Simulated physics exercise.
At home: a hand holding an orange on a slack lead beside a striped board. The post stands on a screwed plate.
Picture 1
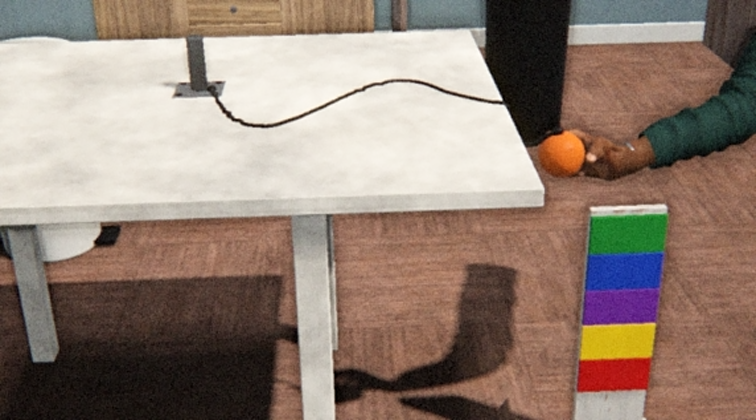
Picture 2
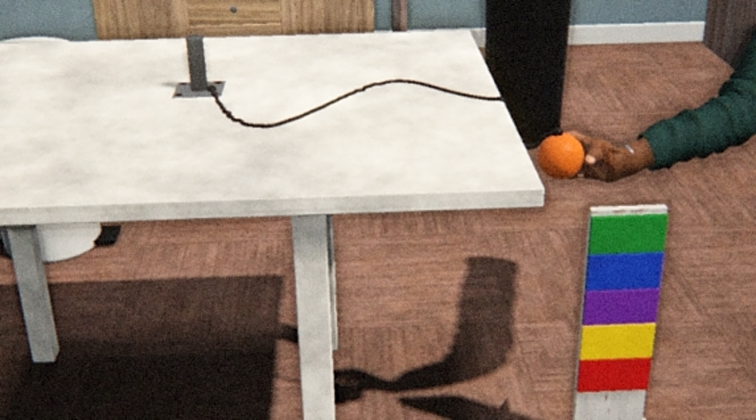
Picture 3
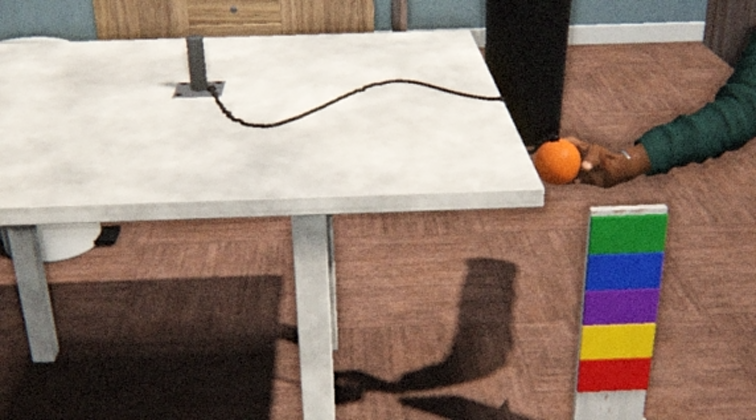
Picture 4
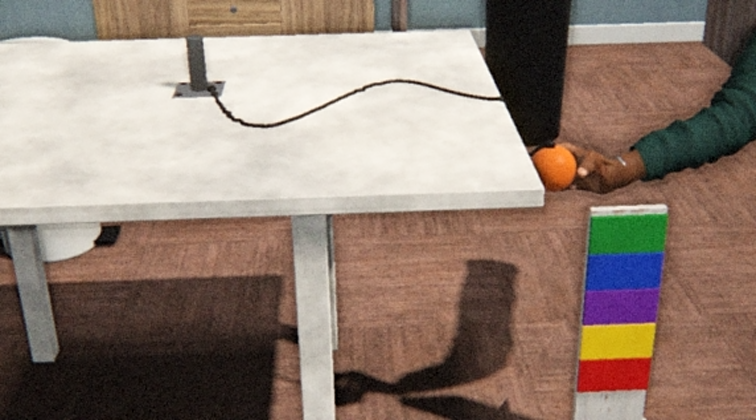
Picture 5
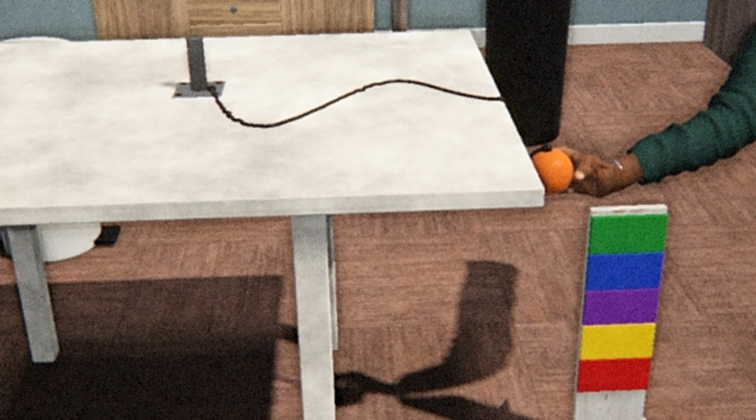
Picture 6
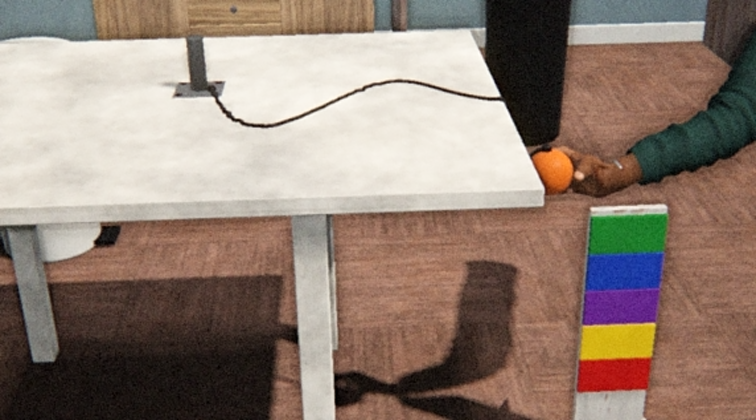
A hand holding an orange ball beside a white table moves slightly left and down.
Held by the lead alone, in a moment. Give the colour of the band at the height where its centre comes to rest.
The band is yellow.
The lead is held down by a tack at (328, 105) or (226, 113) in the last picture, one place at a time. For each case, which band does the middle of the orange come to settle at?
Results, in sequence: Blue / purple.
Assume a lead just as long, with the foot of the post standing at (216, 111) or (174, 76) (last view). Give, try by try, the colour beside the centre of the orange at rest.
Going case by case, it's red and then purple.
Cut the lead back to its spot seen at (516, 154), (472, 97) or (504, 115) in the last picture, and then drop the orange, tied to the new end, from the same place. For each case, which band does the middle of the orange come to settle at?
Lab note - try 1: Purple; try 2: Green; try 3: Blue.
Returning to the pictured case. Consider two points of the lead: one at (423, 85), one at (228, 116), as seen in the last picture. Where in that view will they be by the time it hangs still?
End points: Roughly (503, 160); roughly (295, 93).
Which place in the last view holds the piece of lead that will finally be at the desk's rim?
Around (381, 84).
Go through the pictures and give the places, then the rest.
The first picture shows orange (562, 154); green (629, 236); blue (625, 272); purple (621, 308); yellow (618, 343); red (614, 376).
The second picture shows orange (560, 156); lead through (219, 103) (269, 126) (340, 99) (412, 82) (493, 100).
The third picture shows orange (557, 162).
The fourth picture shows orange (553, 168); lead through (219, 103) (269, 126) (340, 99) (412, 82) (493, 100).
The fifth picture shows orange (550, 172).
The sixth picture shows orange (550, 172); lead through (219, 103) (269, 126) (340, 99) (412, 82) (493, 100).
A little later, orange near (500, 326); level with yellow.
Next, orange near (493, 341); level with yellow.
When it is over, orange near (494, 342); level with yellow. Its middle rests at the yellow band.
